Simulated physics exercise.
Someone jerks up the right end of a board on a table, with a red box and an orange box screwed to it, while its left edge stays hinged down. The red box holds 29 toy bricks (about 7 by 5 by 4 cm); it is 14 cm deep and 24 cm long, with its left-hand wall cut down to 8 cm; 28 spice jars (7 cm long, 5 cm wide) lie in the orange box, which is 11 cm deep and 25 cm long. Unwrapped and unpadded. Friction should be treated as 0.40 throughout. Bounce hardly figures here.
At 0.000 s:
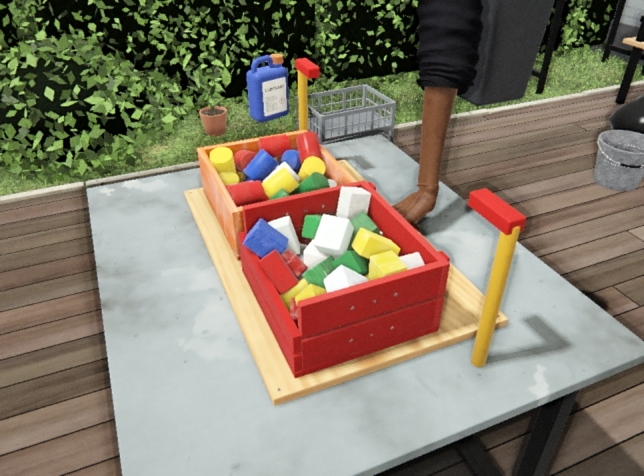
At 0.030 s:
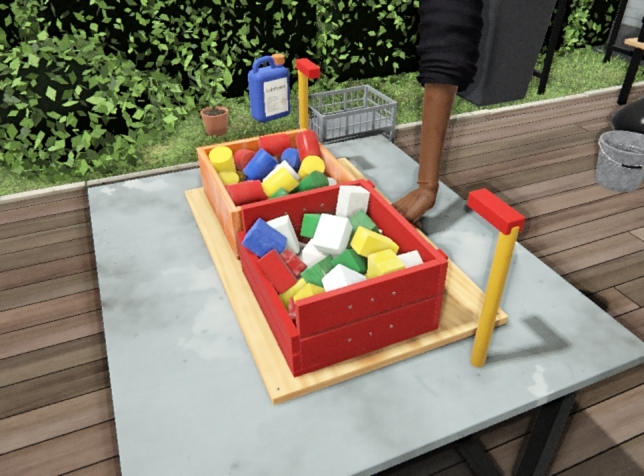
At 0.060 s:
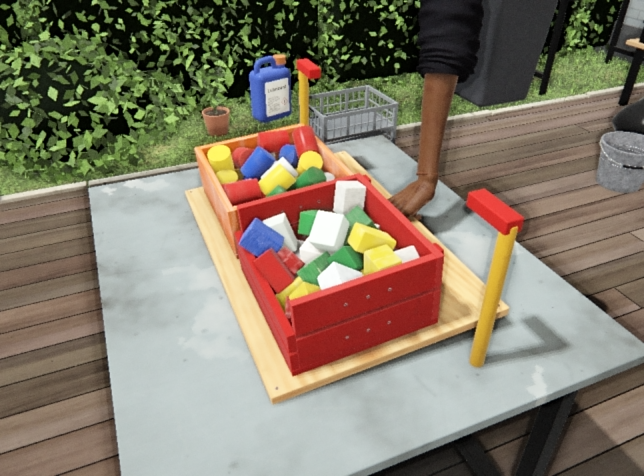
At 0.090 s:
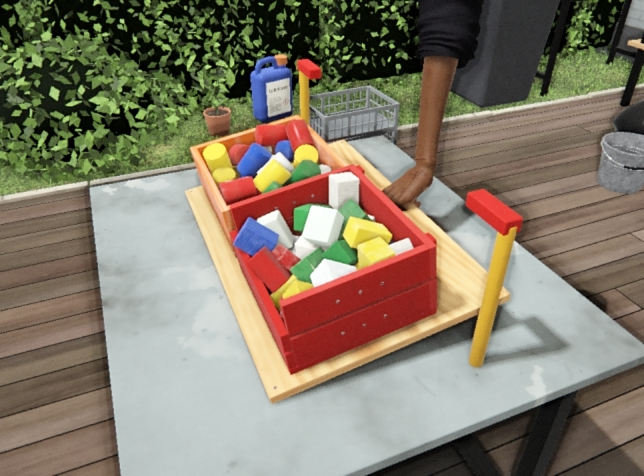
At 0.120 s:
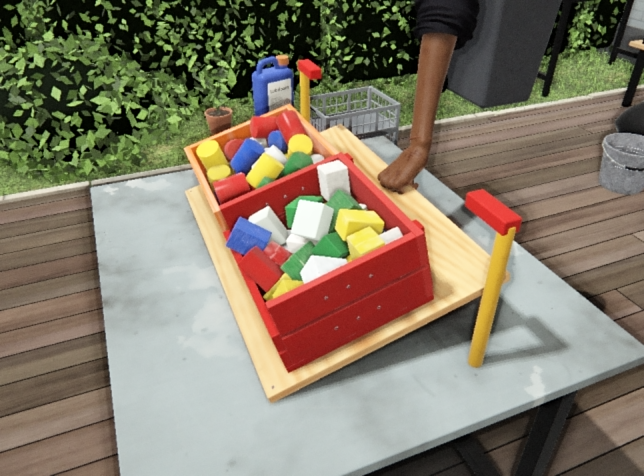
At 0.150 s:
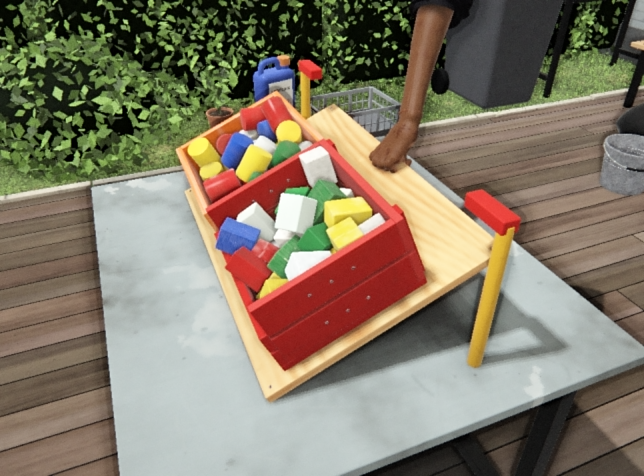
The clip shows a board on an outdoor table carrying a red box of colourful blocks and an orange box of small colourful items, as a hand raises the board's right side, steadily tilting both boxes leftward.
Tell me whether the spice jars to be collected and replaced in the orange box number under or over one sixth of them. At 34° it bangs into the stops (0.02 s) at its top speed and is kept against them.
A share above a sixth escapes.
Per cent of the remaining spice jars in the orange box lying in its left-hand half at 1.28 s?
Some 90 % of what remains.
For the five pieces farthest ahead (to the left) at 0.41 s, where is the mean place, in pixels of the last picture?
About (86, 248).
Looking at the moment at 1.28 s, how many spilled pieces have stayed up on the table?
Count: Around 12.
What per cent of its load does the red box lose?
Red box: 75% lost.
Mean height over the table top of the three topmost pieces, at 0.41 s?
Around 28 cm high.
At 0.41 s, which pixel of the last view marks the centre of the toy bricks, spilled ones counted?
I'd put the middle close to (166, 297).
After 0.17 s, the lift is arrested.
After 0.27 s, tilt 34°; red box 27 in, 2 out and orange box 28 in, 0 out.
After 0.41 s, tilt 34°; red box 11 in, 18 out and orange box 21 in, 7 out.
After 0.67 s, tilt 34°; red box 7 in, 22 out and orange box 16 in, 12 out.
Outcome (at 1.28 s), red box 7 in, 22 out and orange box 16 in, 12 out. Asked share, 12 of 28, 43 per cent.
